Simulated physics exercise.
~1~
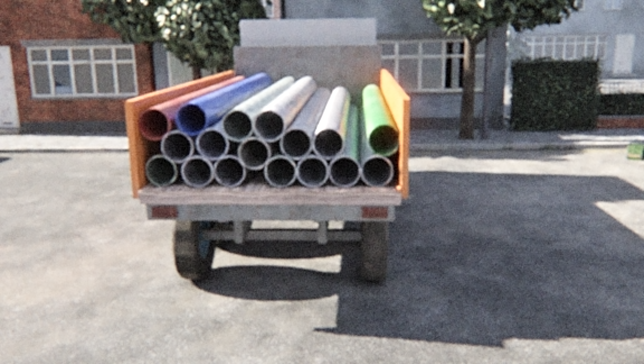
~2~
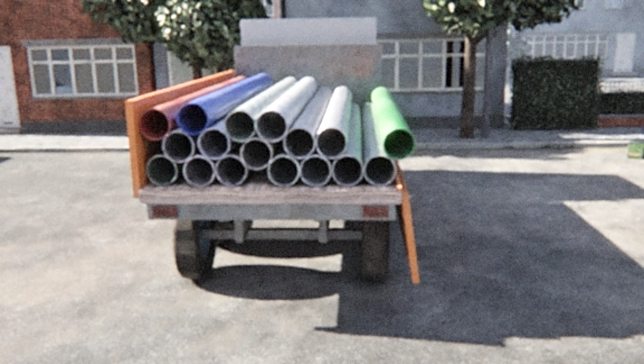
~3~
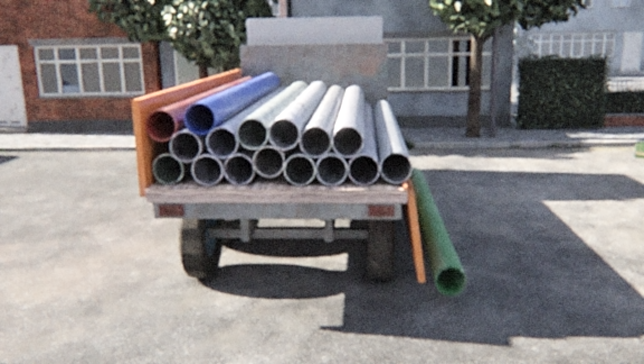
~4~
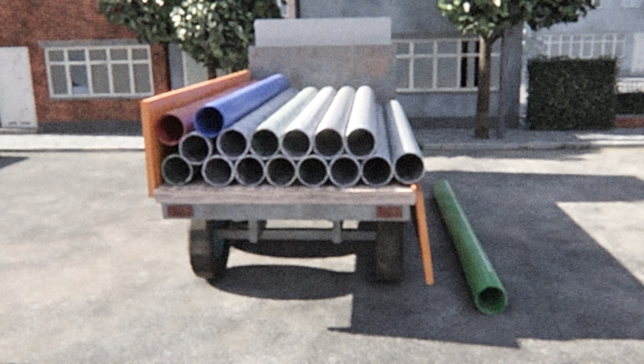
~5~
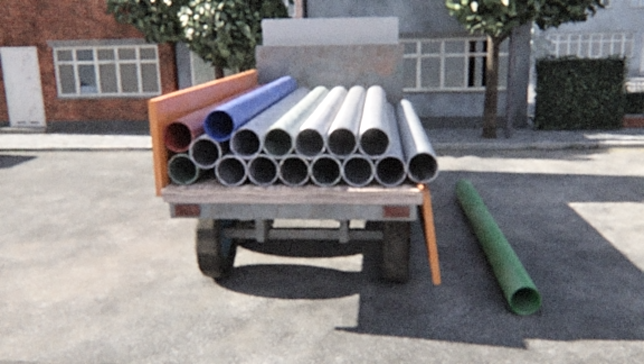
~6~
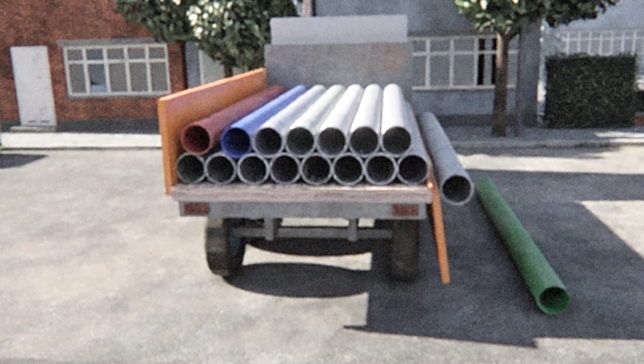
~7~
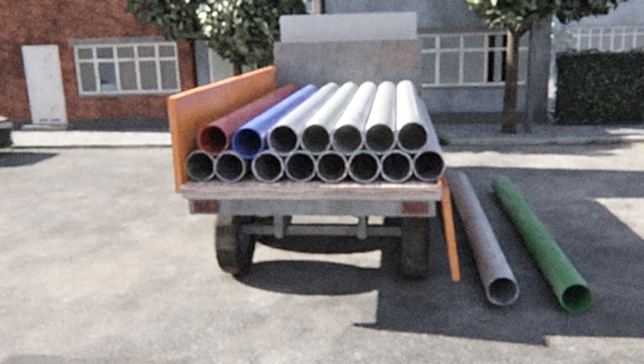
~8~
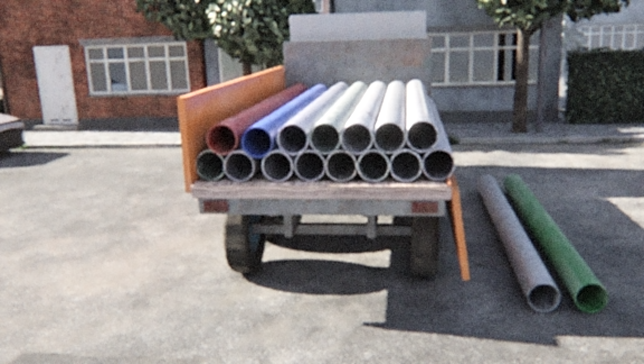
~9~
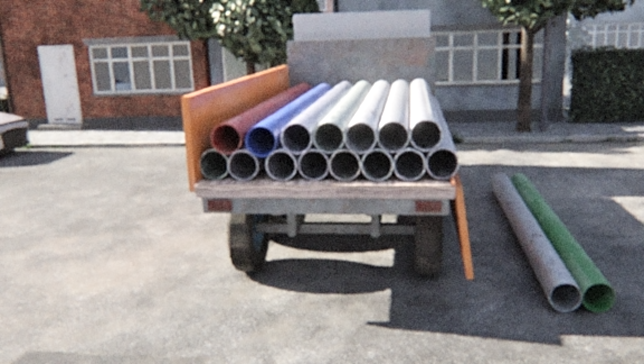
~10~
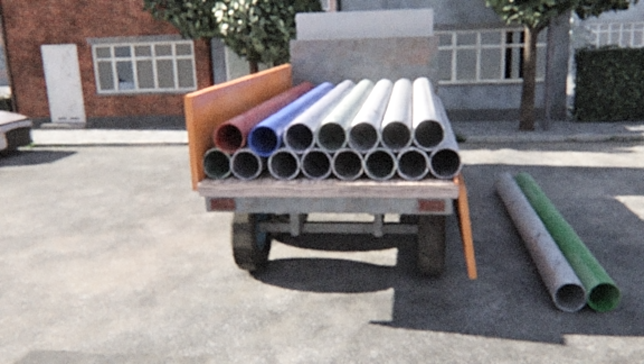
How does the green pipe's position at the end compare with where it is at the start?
At the start the green pipe lies on top of the stack at the right side of the truck's deck. By the end it lies on the ground to the right of the truck, beside a grey pipe.
